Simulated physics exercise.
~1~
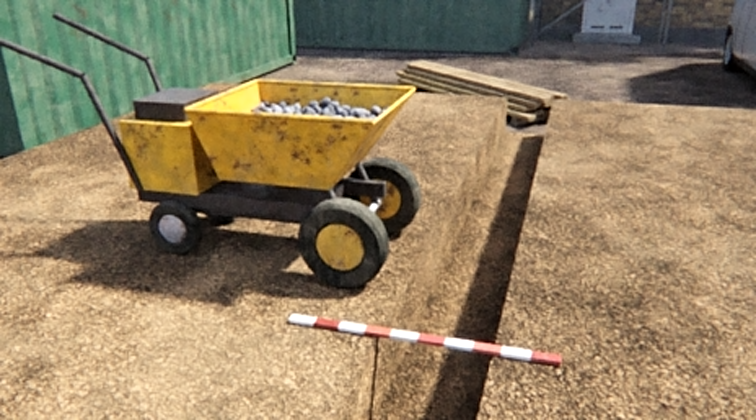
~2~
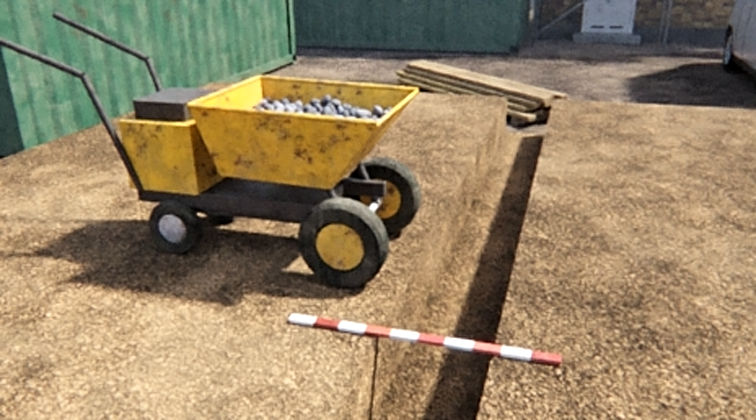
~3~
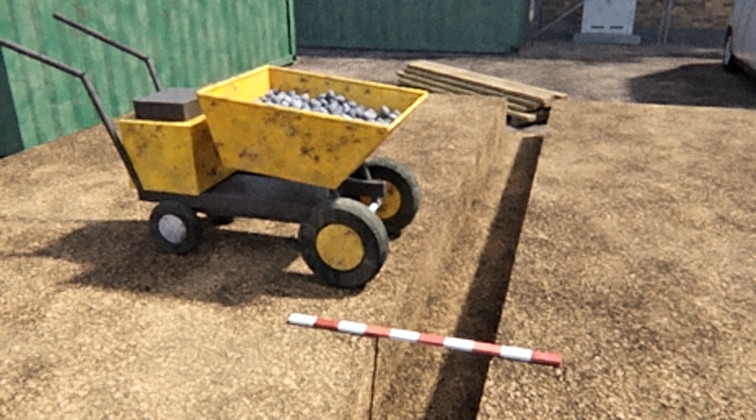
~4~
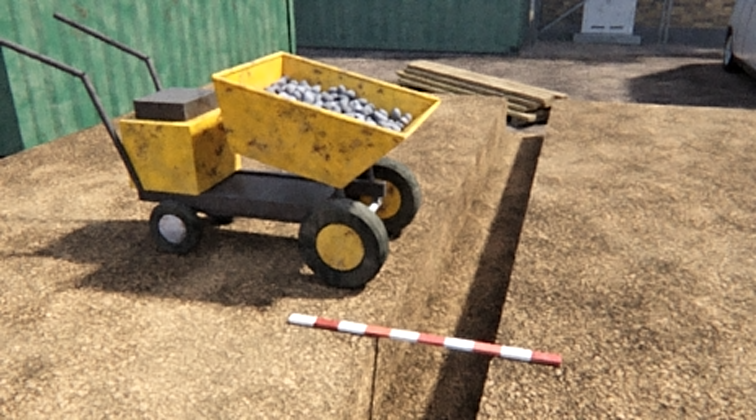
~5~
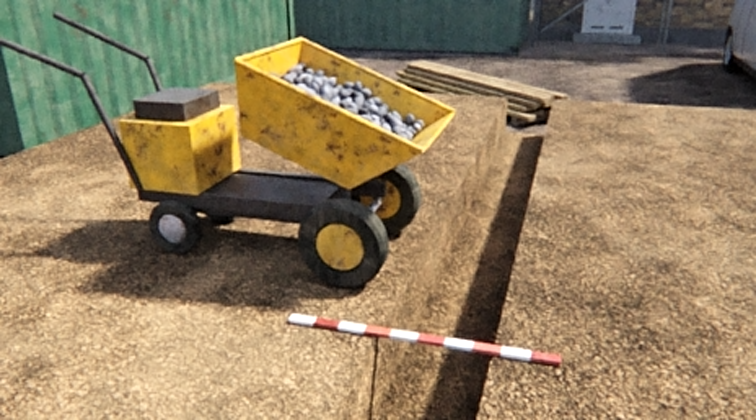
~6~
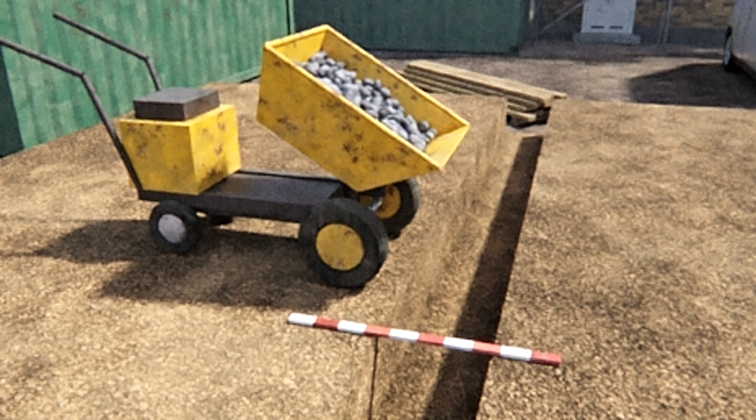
Yellow motor barrow's skip of grey stones tilting steadily steeper towards the right beside a narrow trench, its wheels staying still.
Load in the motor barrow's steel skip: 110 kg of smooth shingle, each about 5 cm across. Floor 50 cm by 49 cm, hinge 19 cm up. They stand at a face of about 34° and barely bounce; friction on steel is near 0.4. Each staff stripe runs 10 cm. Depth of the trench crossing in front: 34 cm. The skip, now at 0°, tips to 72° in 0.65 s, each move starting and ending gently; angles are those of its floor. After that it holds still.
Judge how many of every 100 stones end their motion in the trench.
I would put it near 23 out of 100.
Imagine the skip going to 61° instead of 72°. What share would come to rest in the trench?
It would be close to 30 percent.
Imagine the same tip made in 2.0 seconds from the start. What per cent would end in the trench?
That would give about 45 percent.
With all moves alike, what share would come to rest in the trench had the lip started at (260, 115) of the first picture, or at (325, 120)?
I'd say some 95 per cent and some 65 per cent.
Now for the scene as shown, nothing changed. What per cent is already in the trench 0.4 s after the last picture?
Close to 5 per cent has got there by then.
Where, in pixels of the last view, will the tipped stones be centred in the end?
Somewhere near pixel (574, 276).
Then, 0.2 s after the last picture the floor is at 61°, 100 % in the skip; the foremost stones are at (456, 199).
Then, 0.4 s after the last picture the floor is at 72°, 72 % in the skip, 4 % in the trench, 24 % past the trench; the foremost stones are at (565, 284).
Then, 0.8 s after the last picture the floor is at 72°, 16 % in the skip, 8 % in the trench, 76 % past the trench; the foremost stones are past the picture's edge.
Then, 2.8 s after the last picture the floor is at 72°, 0 % in the skip, 23 % in the trench, 77 % past the trench; the foremost stones are past the picture's edge.
